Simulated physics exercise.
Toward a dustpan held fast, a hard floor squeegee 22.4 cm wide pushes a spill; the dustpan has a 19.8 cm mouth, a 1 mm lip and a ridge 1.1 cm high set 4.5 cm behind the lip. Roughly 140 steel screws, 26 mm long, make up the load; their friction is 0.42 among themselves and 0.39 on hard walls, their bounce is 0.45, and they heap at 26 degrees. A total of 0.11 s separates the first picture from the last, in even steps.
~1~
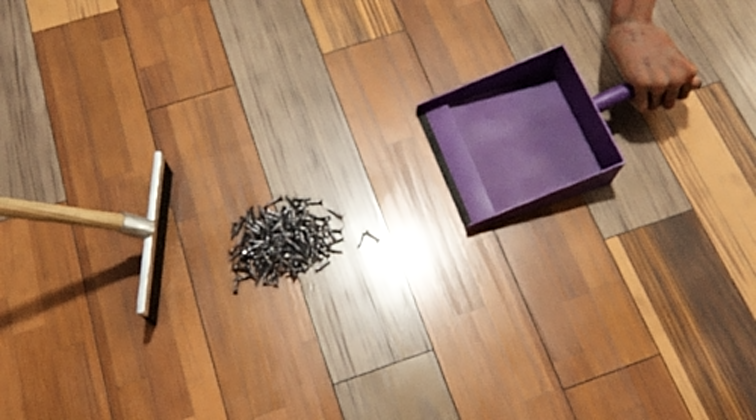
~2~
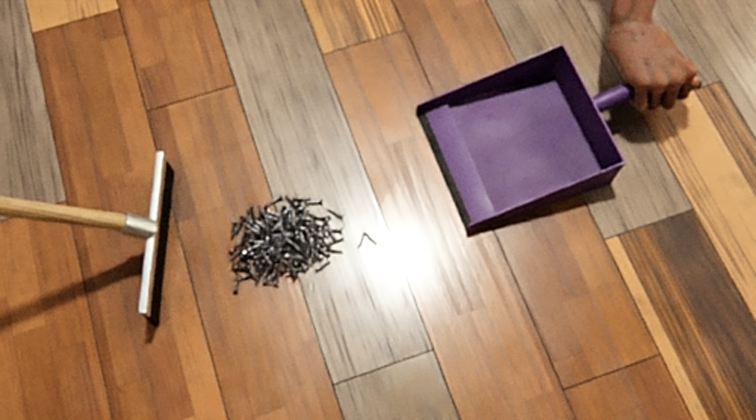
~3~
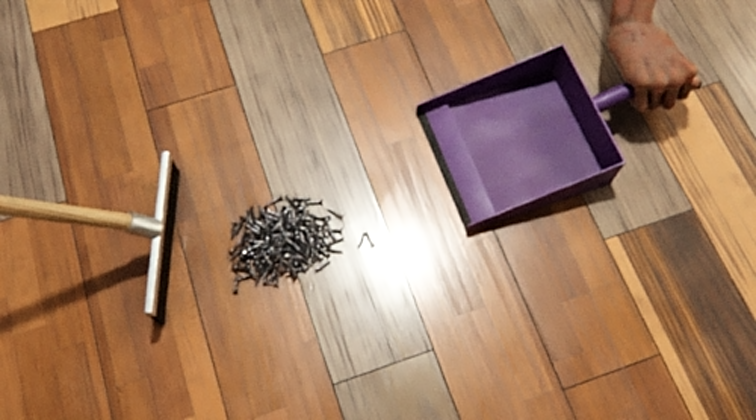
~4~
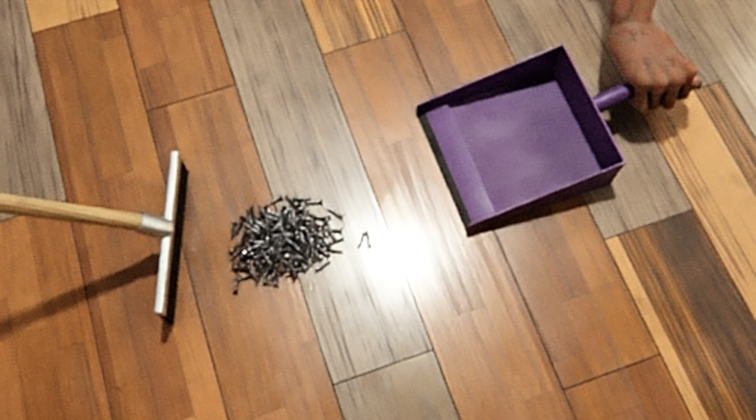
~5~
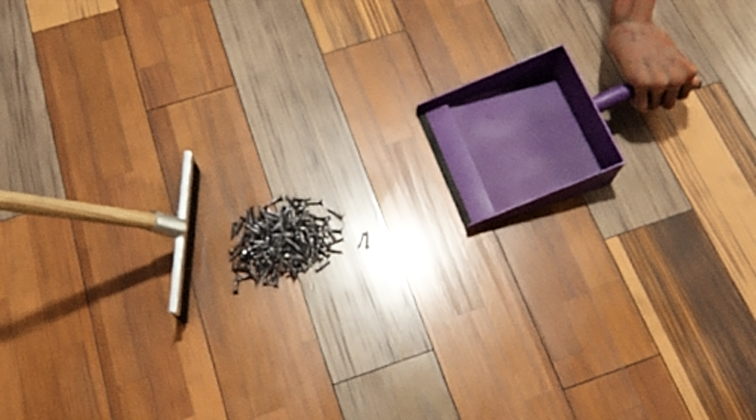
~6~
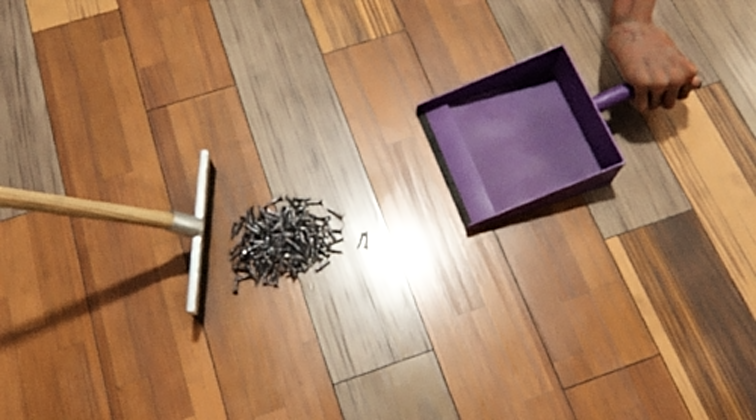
A squeegee with a pale wooden handle slides slowly rightward from the left side of a floor of mixed brown and grey wooden planks, seen from above at a slant. A heap of dark steel screws lies near the middle, while a hand at upper right holds a purple dustpan. The blade closes much of the gap to the heap, which stays put, and a small stray piece beside it turns slightly; the camera remains still.
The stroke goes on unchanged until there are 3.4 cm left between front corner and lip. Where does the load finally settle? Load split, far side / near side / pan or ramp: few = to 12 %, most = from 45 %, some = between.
Split - past the pan's far side: Few, past the pan's near side: Most, in the pan or on its ramp: Some.
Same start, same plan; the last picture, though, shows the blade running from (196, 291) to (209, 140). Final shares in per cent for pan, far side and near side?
Pan: 35, far side: 0, near side: 30.
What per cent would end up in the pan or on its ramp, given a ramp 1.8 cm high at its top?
In that case roughly 20 percent.
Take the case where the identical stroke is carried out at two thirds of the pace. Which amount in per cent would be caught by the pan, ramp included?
It would be around 10 per cent.
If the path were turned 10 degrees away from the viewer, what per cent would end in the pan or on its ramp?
Then about 30 per cent.
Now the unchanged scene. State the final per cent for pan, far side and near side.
The far side gets 0, the near side 50 and the pan 25.
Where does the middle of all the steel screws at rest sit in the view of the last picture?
In the last view, approximately (474, 232).
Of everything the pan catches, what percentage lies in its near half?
About 100 %.
Then, 0.15 s after the last picture, middle of the blade 19 cm from the lip; 0 % over the lip, far side 0 %, near side 10 %.
Then, 0.24 s after the last picture, middle of the blade 10 cm from the lip; 0 % over the lip, far side 0 %, near side 35 %.
Then, 0.47 s after the last picture, middle of the blade 7 cm from the lip; 30 % over the lip, far side 0 %, near side 50 %.
In the end, far side 0 %, near side 50 %, pan 25 %, in front of the lip or behind the blade 25 %.
